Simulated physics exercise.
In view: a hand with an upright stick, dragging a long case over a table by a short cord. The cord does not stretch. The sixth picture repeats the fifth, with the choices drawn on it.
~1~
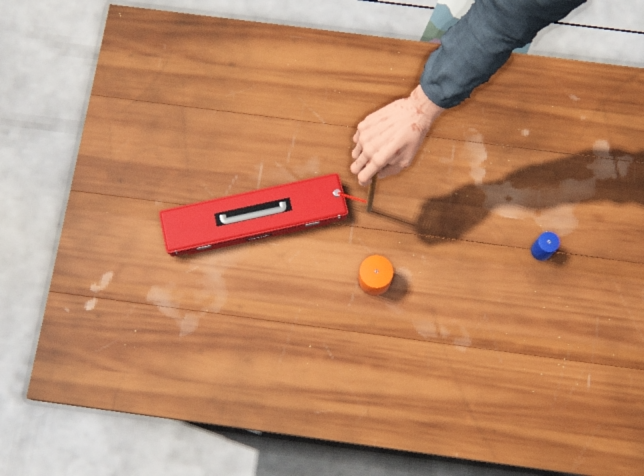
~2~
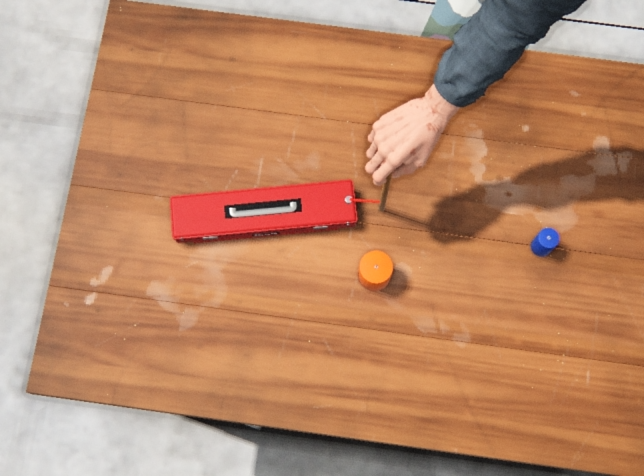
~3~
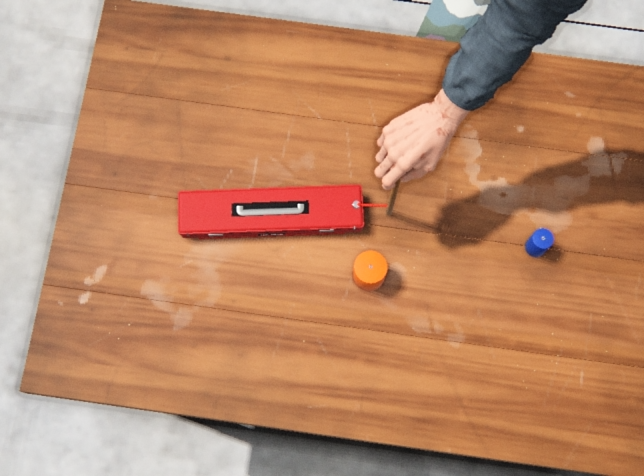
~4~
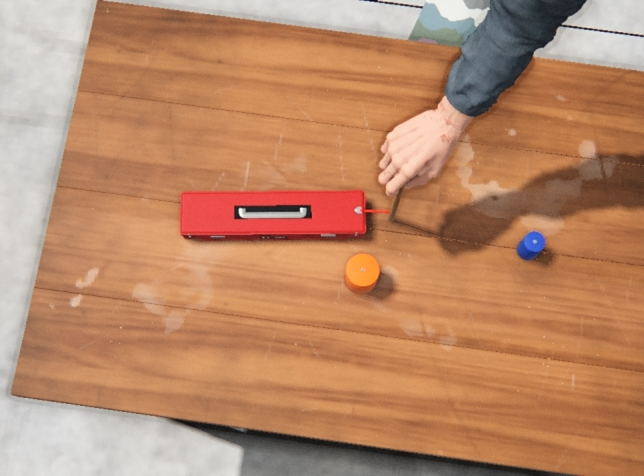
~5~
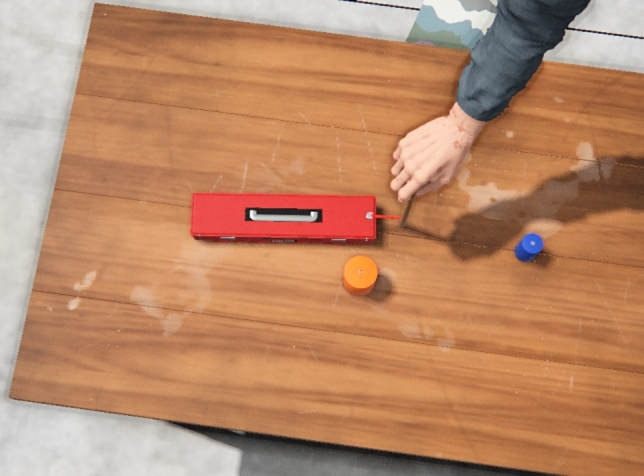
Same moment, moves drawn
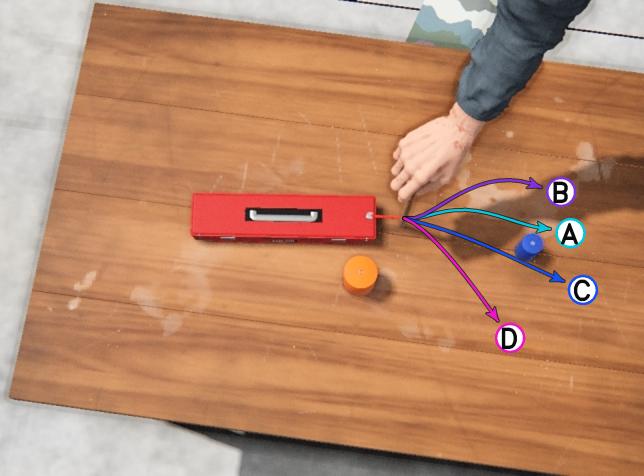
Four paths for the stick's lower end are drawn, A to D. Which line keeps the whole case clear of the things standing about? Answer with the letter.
Choose path B.
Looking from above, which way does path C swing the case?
It turns clockwise.
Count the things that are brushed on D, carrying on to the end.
In all, one.
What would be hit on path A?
The blue candle.
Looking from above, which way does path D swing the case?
Clockwise.
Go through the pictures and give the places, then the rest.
In the first frame, red case (253, 212); orange tin (376, 276); blue candle (545, 246).
In the second frame, red case (263, 209); orange tin (375, 271).
In the third frame, red case (270, 208); orange tin (370, 271).
In the fourth frame, red case (273, 212); orange tin (362, 274).
In the fifth frame, red case (283, 215); orange tin (360, 276); blue candle (529, 248).
On the marked copy, A from (404, 218) via (477, 211) to (550, 229); B from (404, 218) via (470, 189) to (541, 187); C from (404, 218) via (485, 245) to (564, 281); D from (404, 218) via (459, 268) to (498, 321).
Taking B. A third of the way, foot of the stick (451, 199), middle of the case (332, 212).
Two thirds of the way, foot of the stick (499, 181), middle of the case (383, 202).
When it is over, foot of the stick (543, 189), middle of the case (425, 198); nothing has been touched.
As for the rest, A meets the blue candle; C meets the blue candle; D meets the orange tin.
